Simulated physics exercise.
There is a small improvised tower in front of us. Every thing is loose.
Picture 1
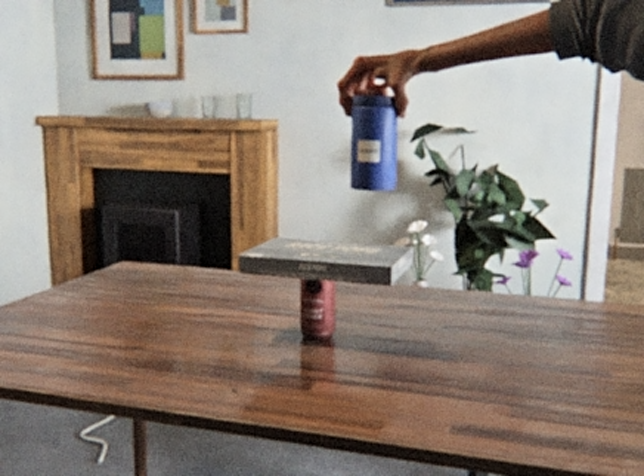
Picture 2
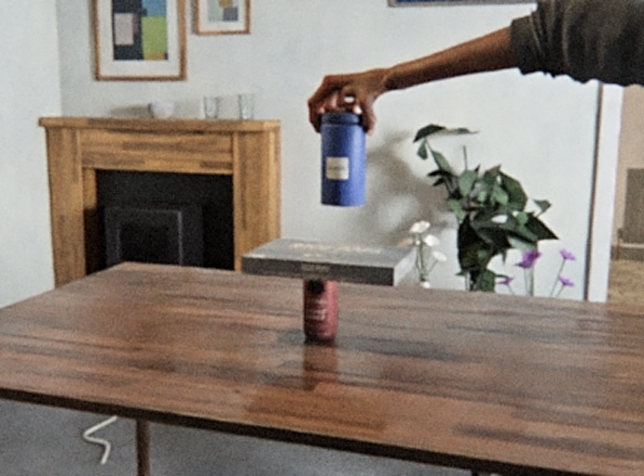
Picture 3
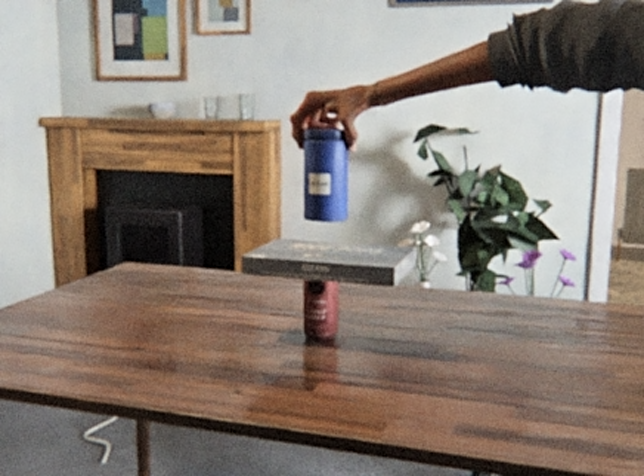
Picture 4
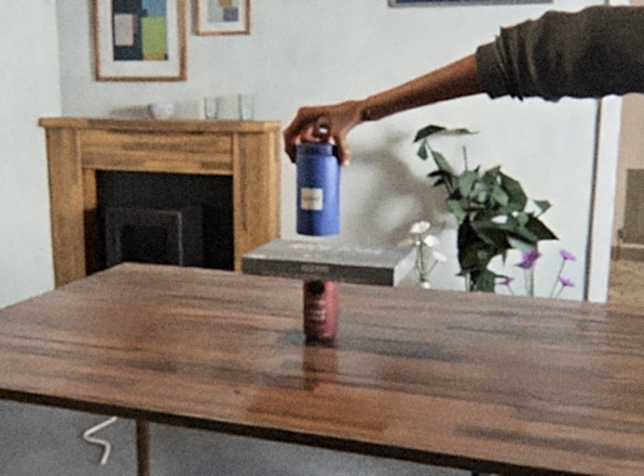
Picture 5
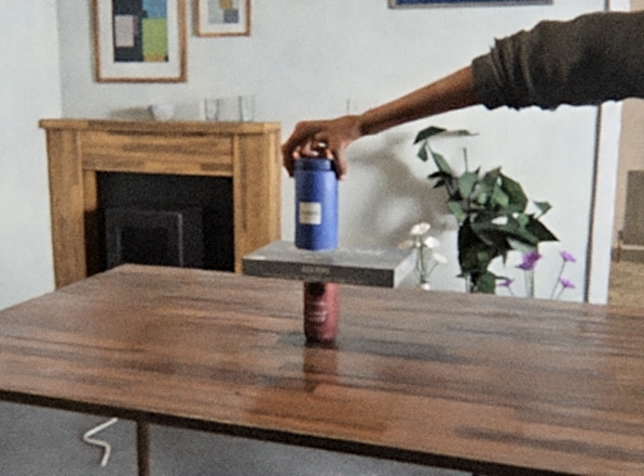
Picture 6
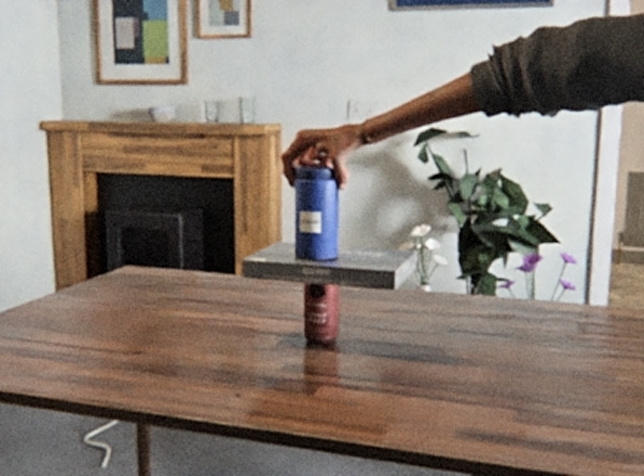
A hand moving a blue jar leftward and down onto a flat grey box balanced on a red can on a wooden table.
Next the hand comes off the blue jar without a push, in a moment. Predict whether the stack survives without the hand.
My guess is the stack will stay standing.
Then, 0.20 s past the last view, nothing moves.
Then, 0.50 s past the last view, blue jar resting near (317, 212).
Finally, all 3 still in place. Final places as the last picture's camera would see them, blue jar near (317, 212). The stack keeps its balance.
